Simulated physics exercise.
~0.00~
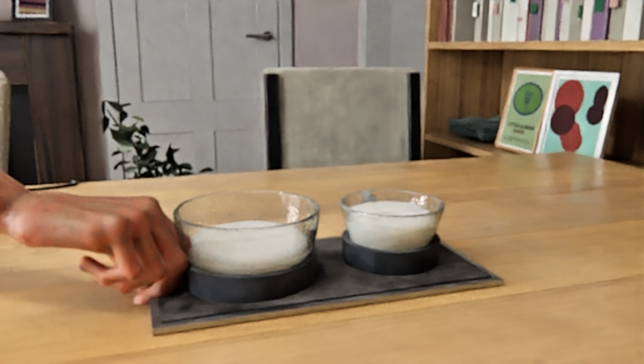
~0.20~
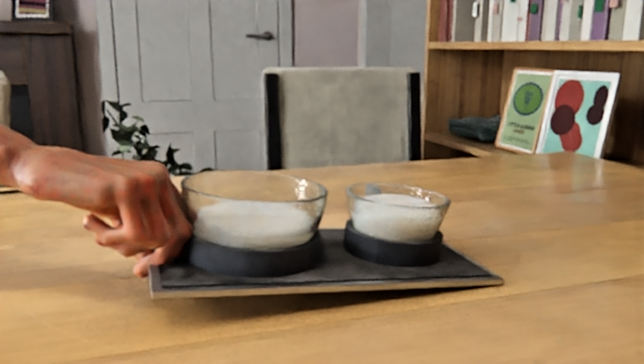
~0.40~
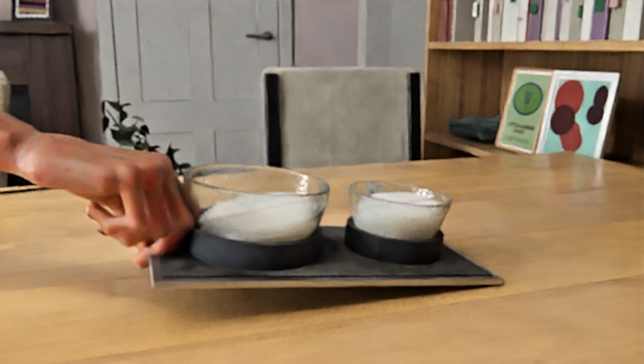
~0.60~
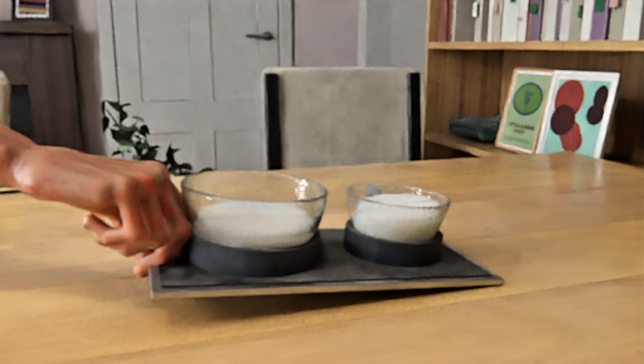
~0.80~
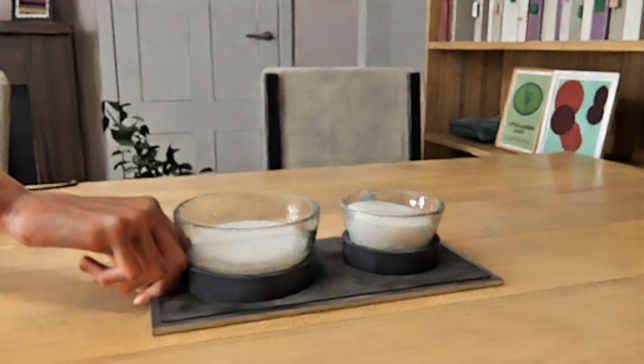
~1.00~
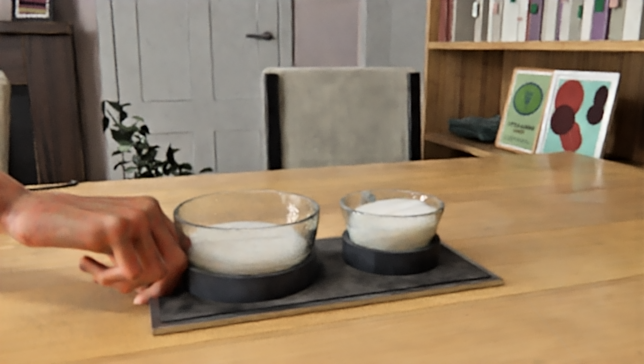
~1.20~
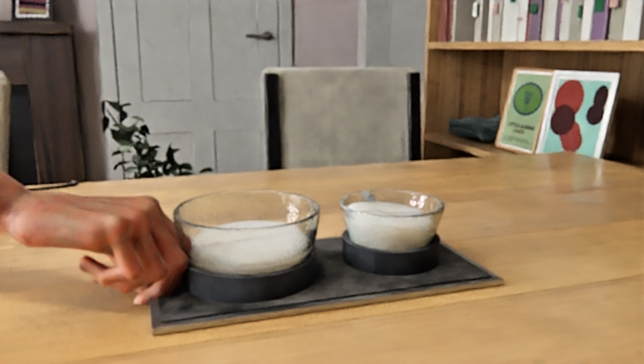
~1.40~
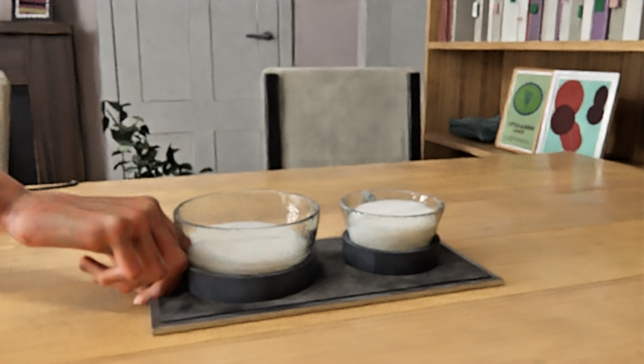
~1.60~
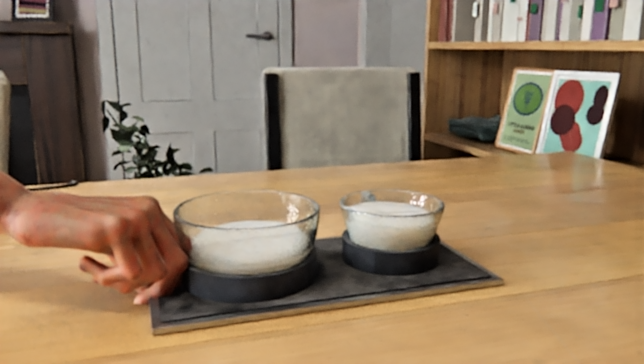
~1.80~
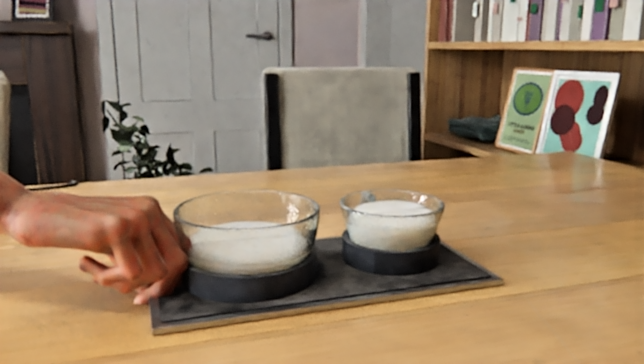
A hand at the left grips the end of a dark grey tray on a pale wooden table, seen from the side and slightly above. On the tray, a wide clear glass bowl stands left of a smaller glass cup, both holding white liquid in black holders, with a grey chair, door and bookshelf behind. The hand lifts the tray's left end into a gentle slope, and the vessels tip slightly rightward with it. It then lowers that end smoothly until the tray lies flat. Finally everything rests still, the hand remains beside the tray, and no spill shows around the bowl.
